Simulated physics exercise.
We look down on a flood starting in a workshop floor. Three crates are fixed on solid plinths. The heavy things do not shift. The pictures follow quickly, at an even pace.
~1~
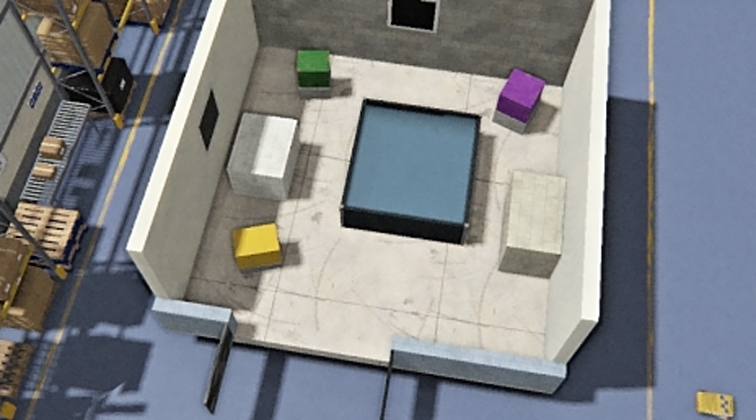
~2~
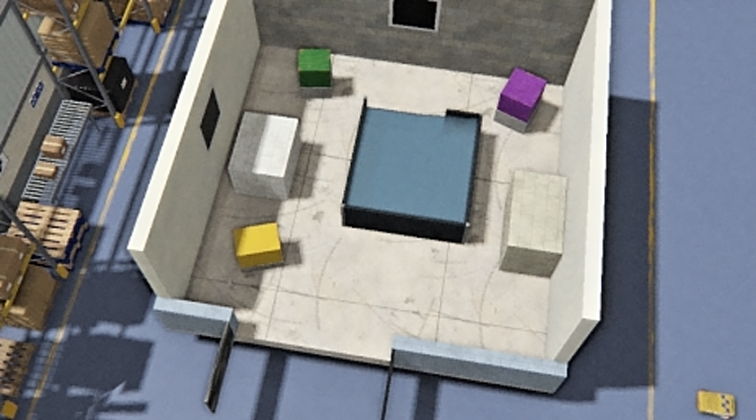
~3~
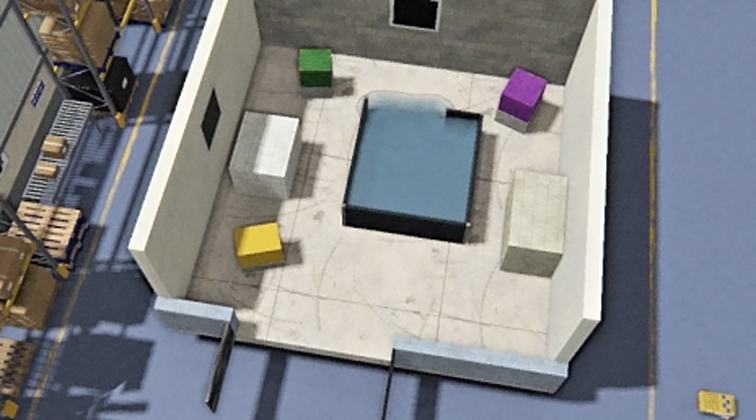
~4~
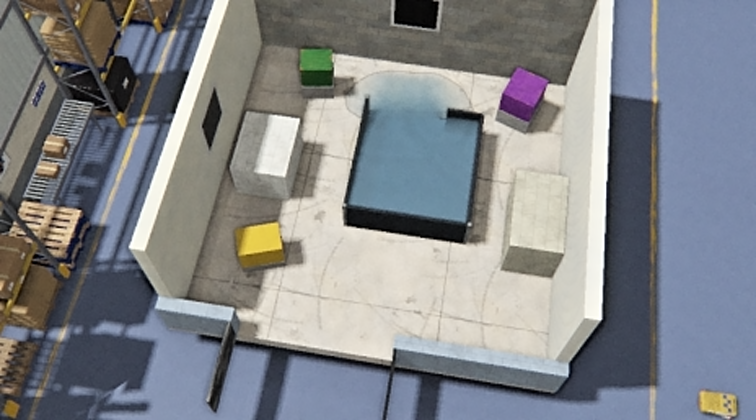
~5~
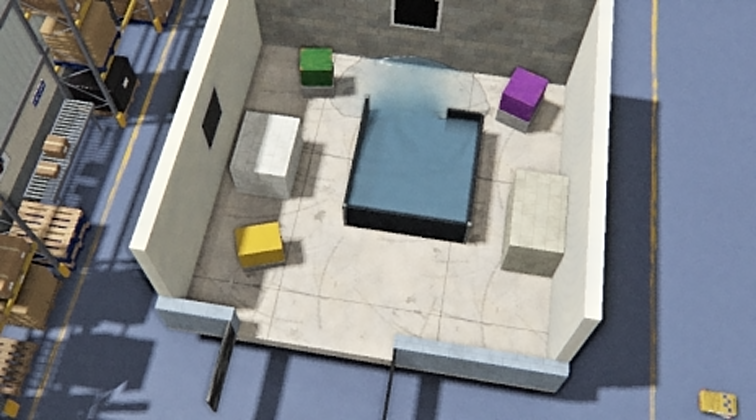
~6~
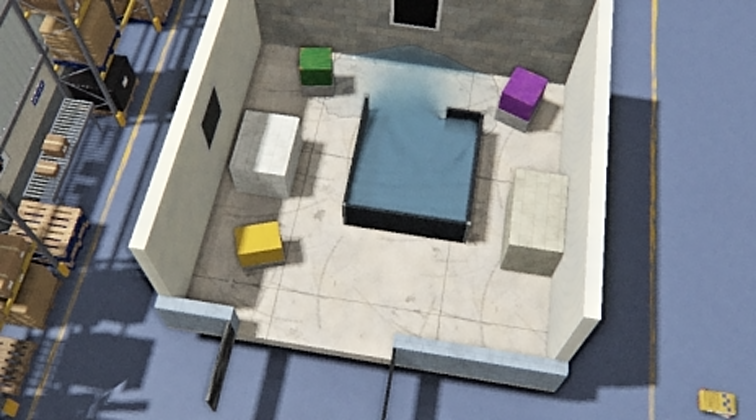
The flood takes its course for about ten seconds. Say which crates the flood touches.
The yellow crate keeps dry; the purple crate keeps dry; the green crate keeps dry.
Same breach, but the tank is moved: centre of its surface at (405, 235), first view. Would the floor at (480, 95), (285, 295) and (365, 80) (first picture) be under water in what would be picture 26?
As listed: Flooded, dry, under water.
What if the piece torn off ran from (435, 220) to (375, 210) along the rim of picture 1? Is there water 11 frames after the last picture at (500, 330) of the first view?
At that place: Wet.
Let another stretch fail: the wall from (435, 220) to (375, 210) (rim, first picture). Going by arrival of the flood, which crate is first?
That is the yellow-painted one.
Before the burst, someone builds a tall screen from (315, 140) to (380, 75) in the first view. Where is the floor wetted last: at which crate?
Last comes the crate marked yellow.
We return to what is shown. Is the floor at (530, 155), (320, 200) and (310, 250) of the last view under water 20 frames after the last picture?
In that order: Wet, under water, not flooded.
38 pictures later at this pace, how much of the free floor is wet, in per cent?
I make it 85 per cent.
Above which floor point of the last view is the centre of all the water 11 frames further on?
I would point to (402, 131).
A moment on, water covers 15 % of the floor; the yellow crate not reached, the purple crate water round its plinth, the green crate water round its plinth.
Next, water covers 25 % of the floor; the yellow crate not reached, the purple crate water round its plinth, the green crate water round its plinth.
Then, water covers 55 % of the floor; the yellow crate water round its plinth, the purple crate water round its plinth, the green crate water round its plinth.
Later, water covers 85 % of the floor; the yellow crate water round its plinth, the purple crate water round its plinth, the green crate water round its plinth.
In the end, water covers 100 % of the floor; the yellow crate stayed above the water, the purple crate stayed above the water, the green crate stayed above the water.
